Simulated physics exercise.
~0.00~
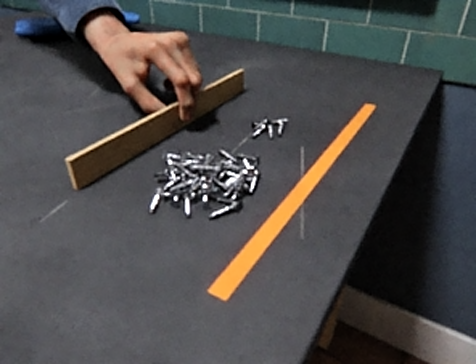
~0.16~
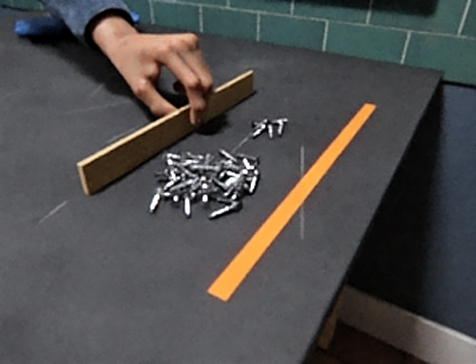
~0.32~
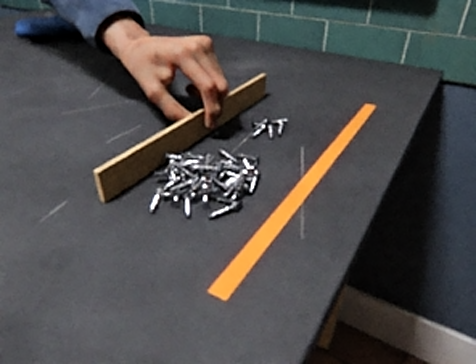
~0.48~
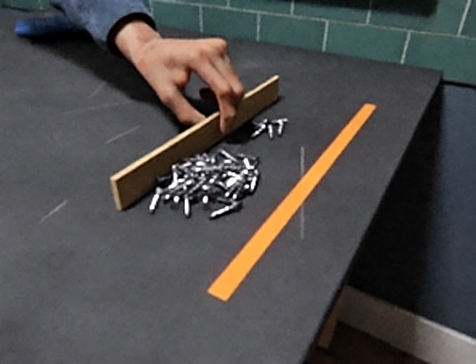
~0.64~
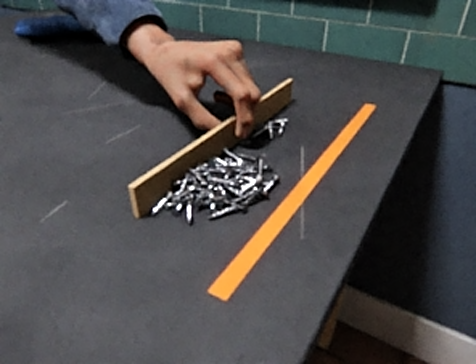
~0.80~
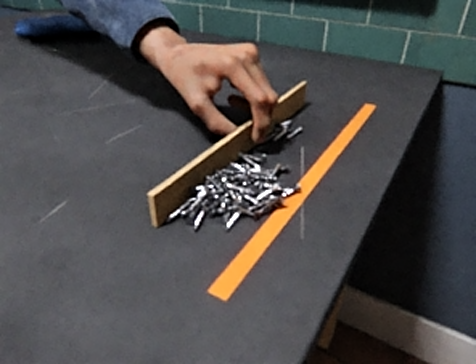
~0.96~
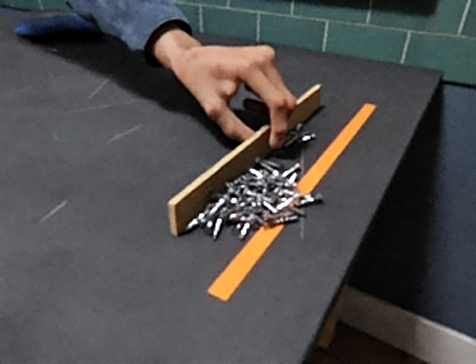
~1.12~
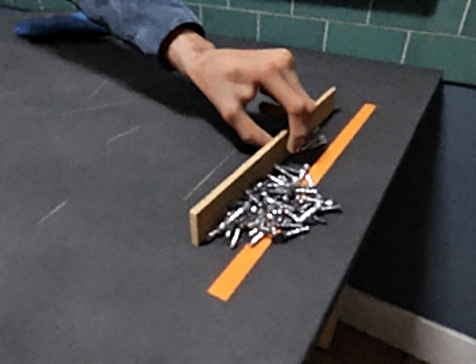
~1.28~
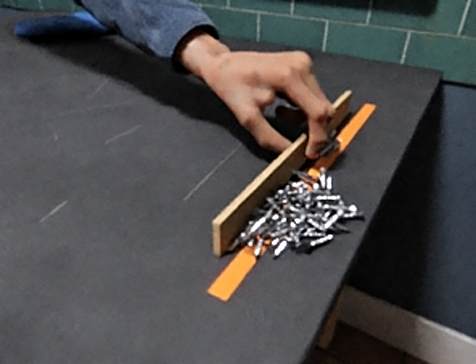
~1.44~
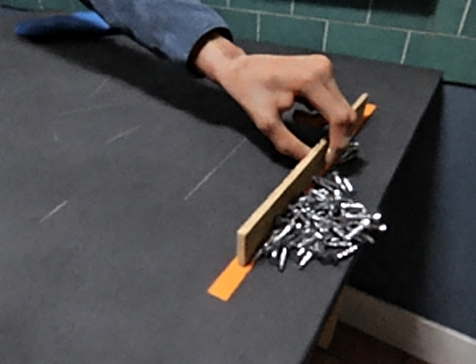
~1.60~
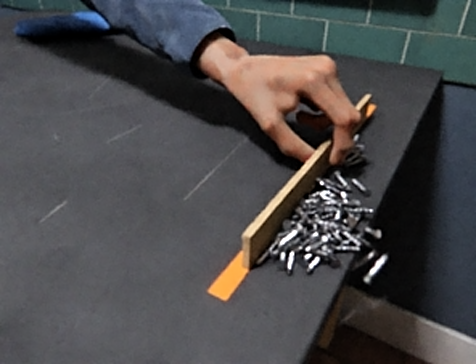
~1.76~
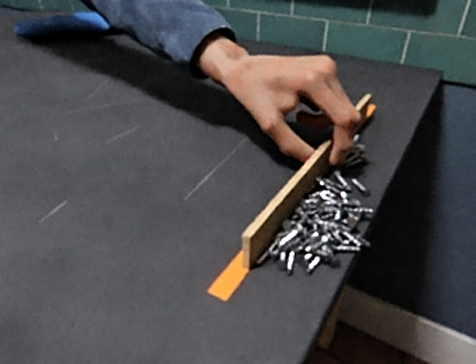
A hand in a blue sleeve holds a pale wooden-looking strip upright on a dark tabletop, seen from above at an angle, with green tiles behind. In front of the strip lie a large heap of small silvery pieces and a smaller cluster farther back, and an orange tape runs near the right edge. The hand slides the strip steadily right, gathering first the large heap, then the small cluster, and pushing both across the tape. The strip stops at the tape. A few pieces from the front heap tumble over the edge, while the rest and the back cluster stay on the table.
